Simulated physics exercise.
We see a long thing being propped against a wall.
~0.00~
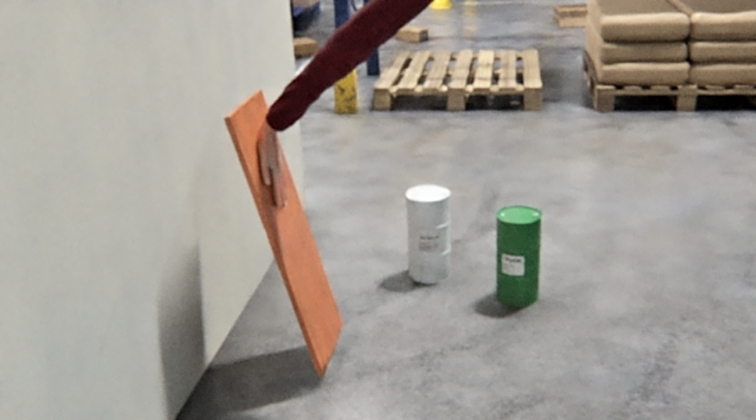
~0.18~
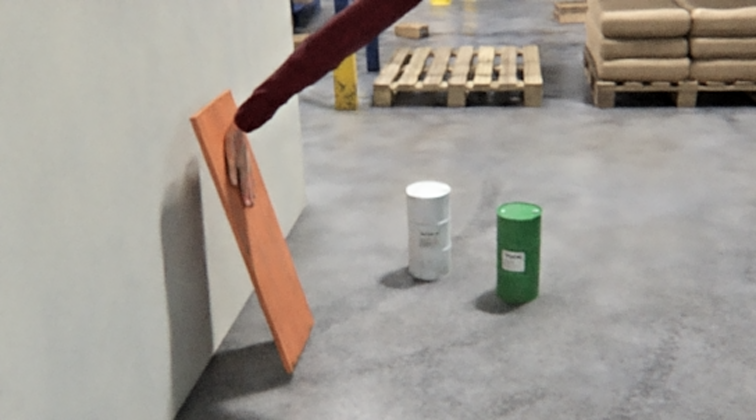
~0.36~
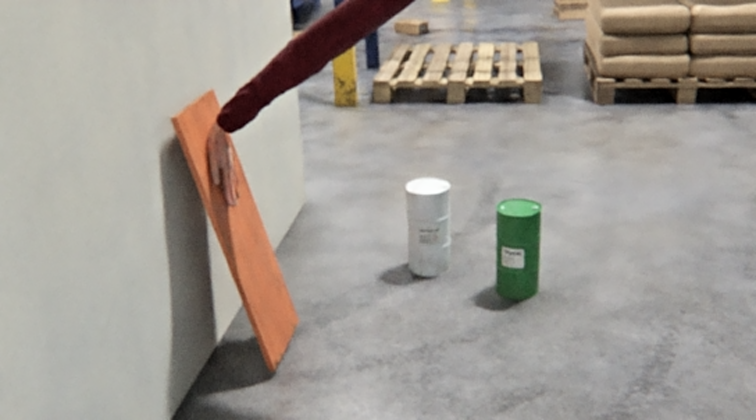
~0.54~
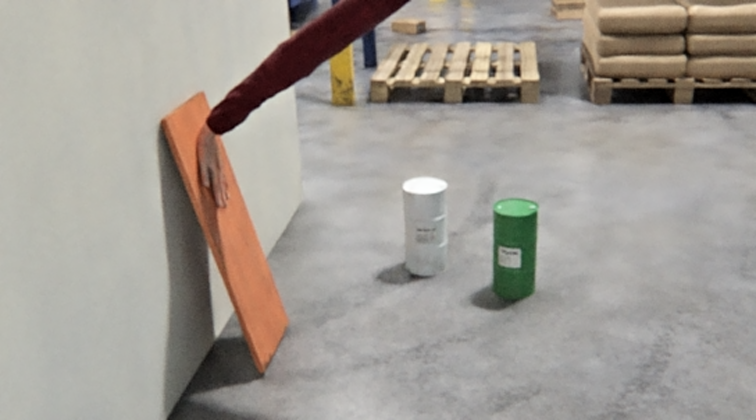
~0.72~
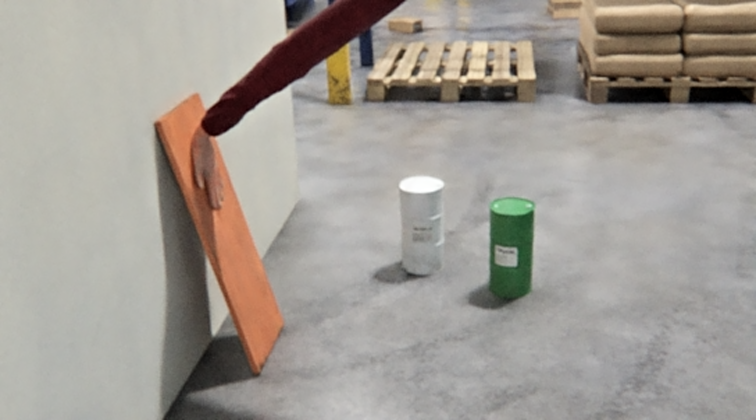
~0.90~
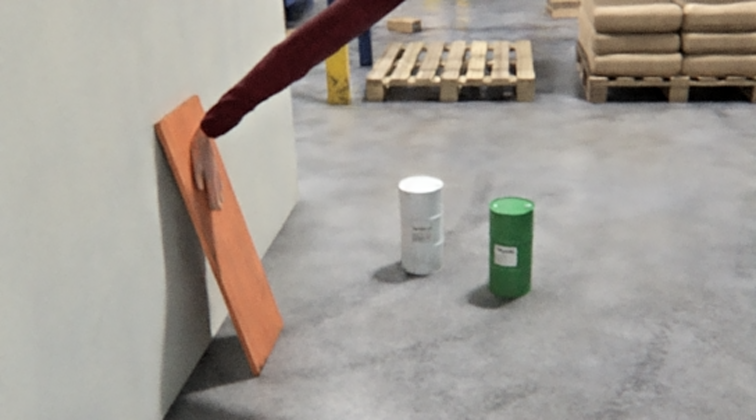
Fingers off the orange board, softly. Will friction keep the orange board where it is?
As it turns out, it stays up.
Around 1.70 s, nothing moves.
Around 2.80 s, orange board resting near (226, 236).
Finally (4.5 s), all 3 still in place. Final places as the last picture's camera would see them, orange board near (225, 236). The board holds.
